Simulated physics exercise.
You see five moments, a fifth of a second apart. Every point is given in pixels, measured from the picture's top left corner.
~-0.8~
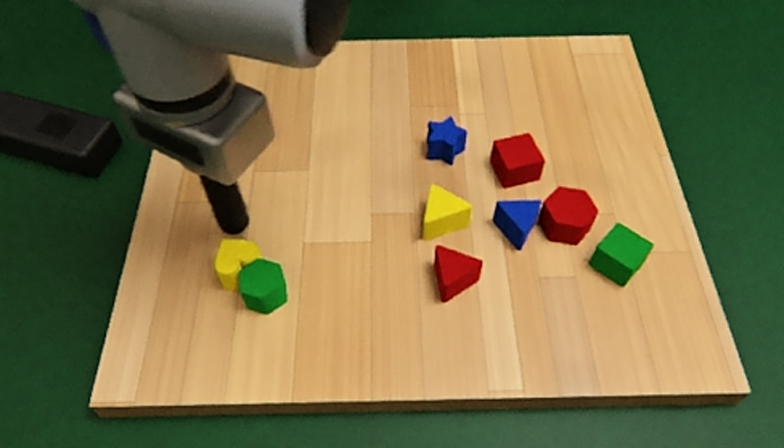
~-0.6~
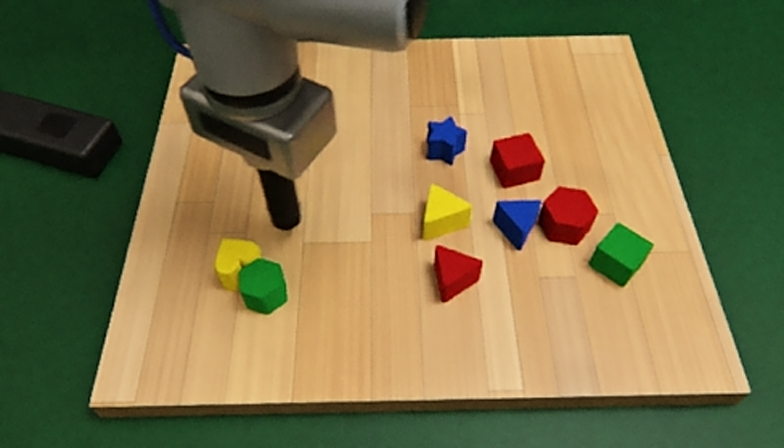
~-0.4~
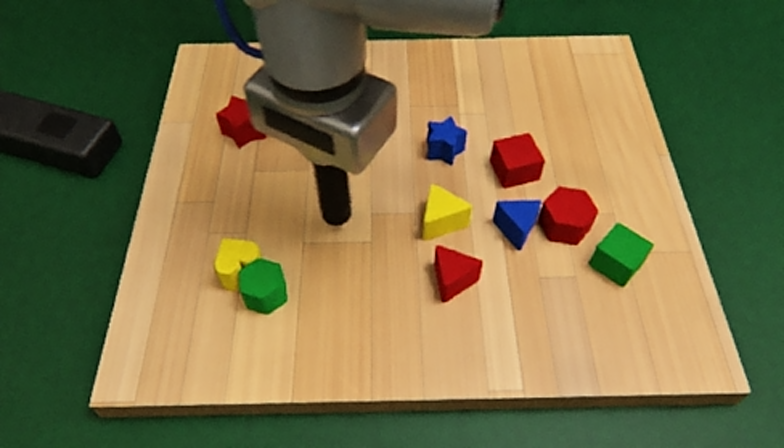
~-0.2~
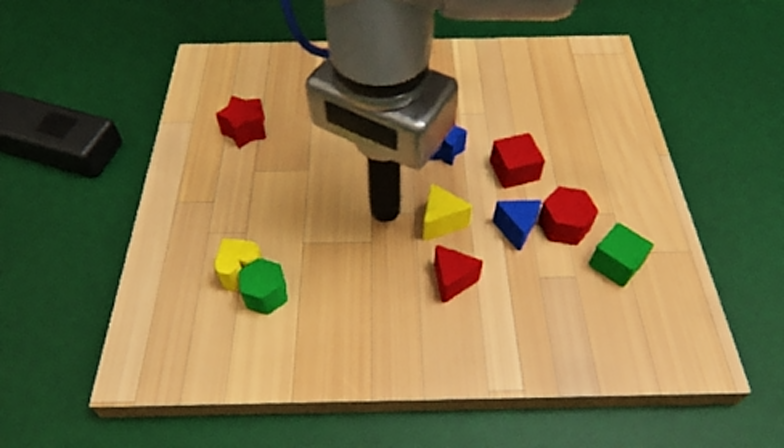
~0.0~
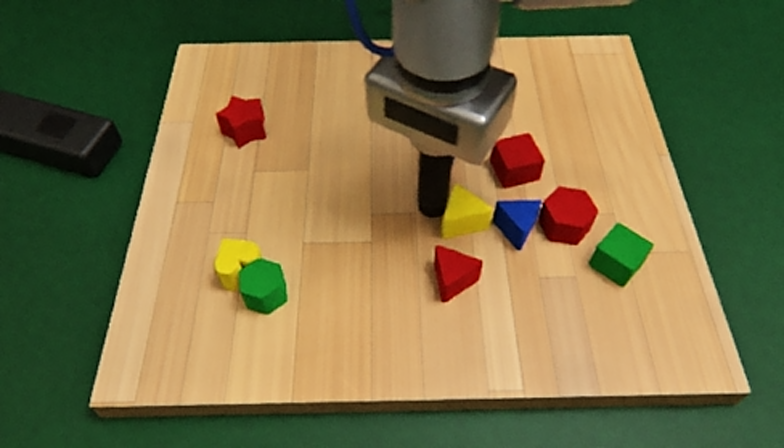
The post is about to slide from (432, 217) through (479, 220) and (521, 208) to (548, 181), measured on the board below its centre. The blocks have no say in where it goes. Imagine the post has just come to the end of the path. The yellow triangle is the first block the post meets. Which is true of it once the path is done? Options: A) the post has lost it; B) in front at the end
The correct letter is A.
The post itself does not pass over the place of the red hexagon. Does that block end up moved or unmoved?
If the post follows that path, the red hexagon ends up shifted.
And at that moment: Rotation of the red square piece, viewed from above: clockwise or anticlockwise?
That block twists counter-clockwise.
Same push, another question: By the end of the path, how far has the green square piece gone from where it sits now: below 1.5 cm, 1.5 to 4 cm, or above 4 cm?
The block shifts less than 1.5 cm.
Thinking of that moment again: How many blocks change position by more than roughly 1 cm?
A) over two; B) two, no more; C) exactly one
Correct choice: A.
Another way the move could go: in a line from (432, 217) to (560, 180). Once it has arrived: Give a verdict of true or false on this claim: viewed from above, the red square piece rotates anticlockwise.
The statement is true.
The first path, step by step. One third of the way, post at (482, 210); yellow triangle at (513, 218), turned 40° clockwise; blue triangle at (555, 217), turned 50° anticlockwise; red hexagon at (589, 203).
Two thirds of the way, post at (524, 197); yellow triangle at (522, 222), turned 60° clockwise; blue triangle at (559, 221), turned 60° anticlockwise; red hexagon at (591, 203).
At the end, post at (551, 170); yellow triangle at (522, 222), turned 60° clockwise; red square piece at (520, 145), turned 20° anticlockwise; blue triangle at (559, 221), turned 60° anticlockwise; red hexagon at (591, 203); green square piece unmoved.
